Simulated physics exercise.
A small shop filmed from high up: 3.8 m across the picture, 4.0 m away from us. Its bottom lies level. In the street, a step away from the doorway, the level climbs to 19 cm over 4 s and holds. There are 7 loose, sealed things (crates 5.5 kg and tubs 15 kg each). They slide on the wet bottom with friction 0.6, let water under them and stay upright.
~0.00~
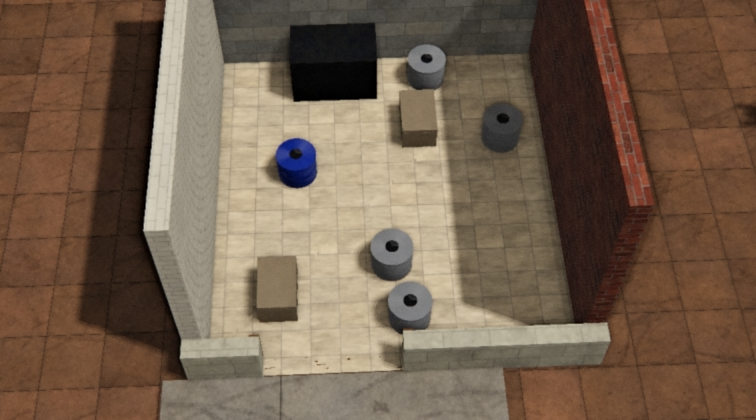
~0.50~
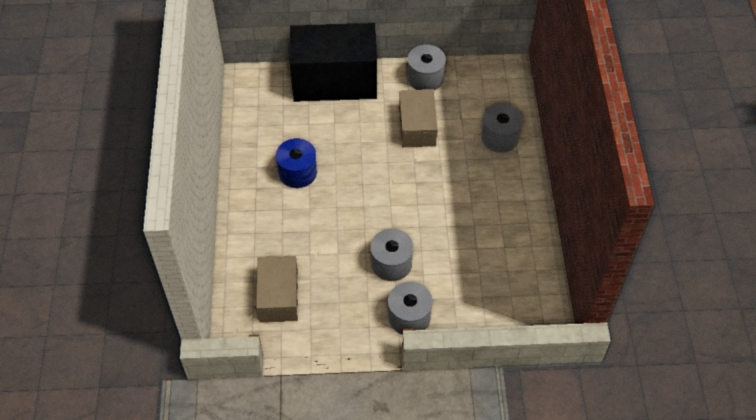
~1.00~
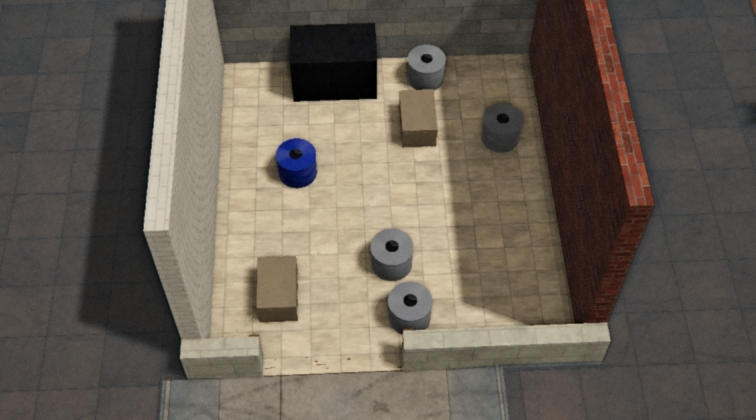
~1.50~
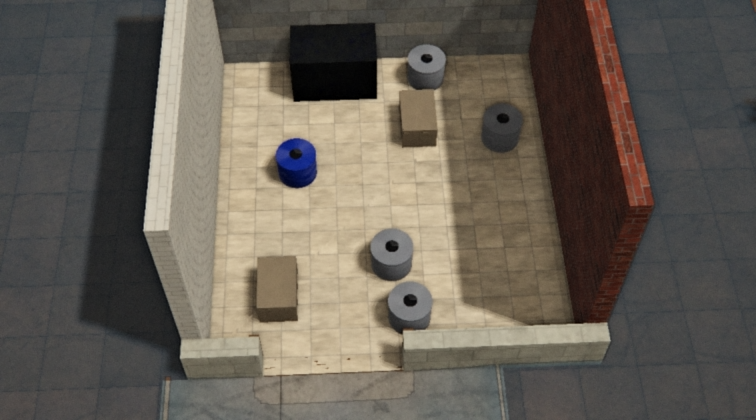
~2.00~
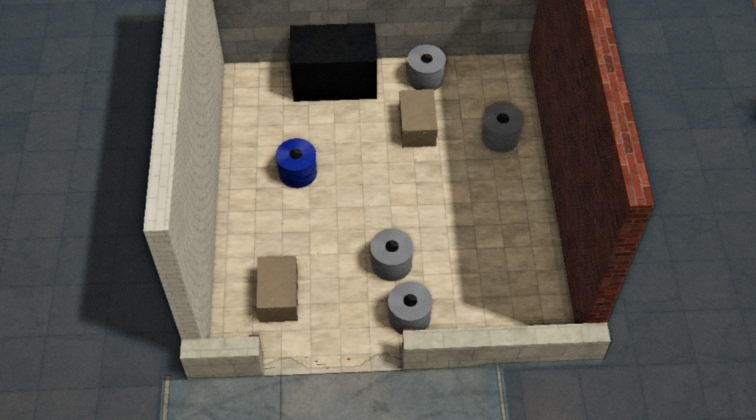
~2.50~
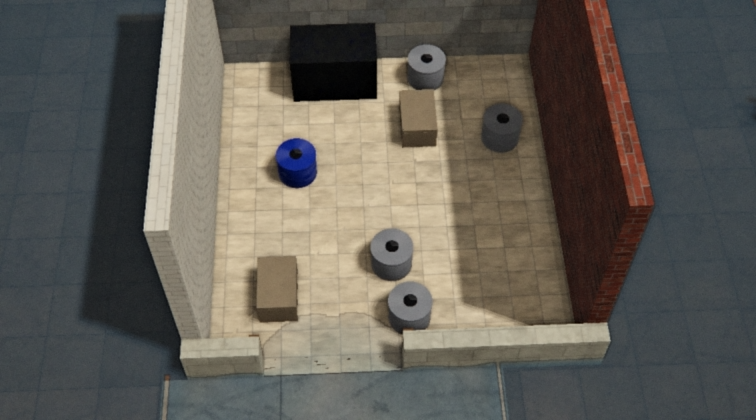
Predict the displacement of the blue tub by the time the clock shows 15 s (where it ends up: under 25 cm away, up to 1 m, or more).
The blue tub travels far.
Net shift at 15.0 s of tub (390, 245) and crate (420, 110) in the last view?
In that order: 140 cm, 140 cm.
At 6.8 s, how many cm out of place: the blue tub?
Roughly 20 cm by then.
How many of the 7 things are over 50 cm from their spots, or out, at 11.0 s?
I count 3.
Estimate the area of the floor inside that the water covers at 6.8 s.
Some 12 m2.
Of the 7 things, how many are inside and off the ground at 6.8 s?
I count 1.
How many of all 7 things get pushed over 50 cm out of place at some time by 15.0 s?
5 of them.
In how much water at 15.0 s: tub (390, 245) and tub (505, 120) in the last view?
Roughly 10 and 14 cm.
After 3.5 s the blue tub is near (296, 154), 0.0 m from its start, aground; 0 afloat.
After 6.8 s the blue tub is near (293, 140), 0.2 m from its start, aground; 1 afloat.
After 11.0 s the blue tub is near (477, 83), 2.3 m from its start, afloat; 5 afloat.
After 15.0 s the blue tub is near (447, 69), 2.1 m from its start, afloat; 7 afloat.
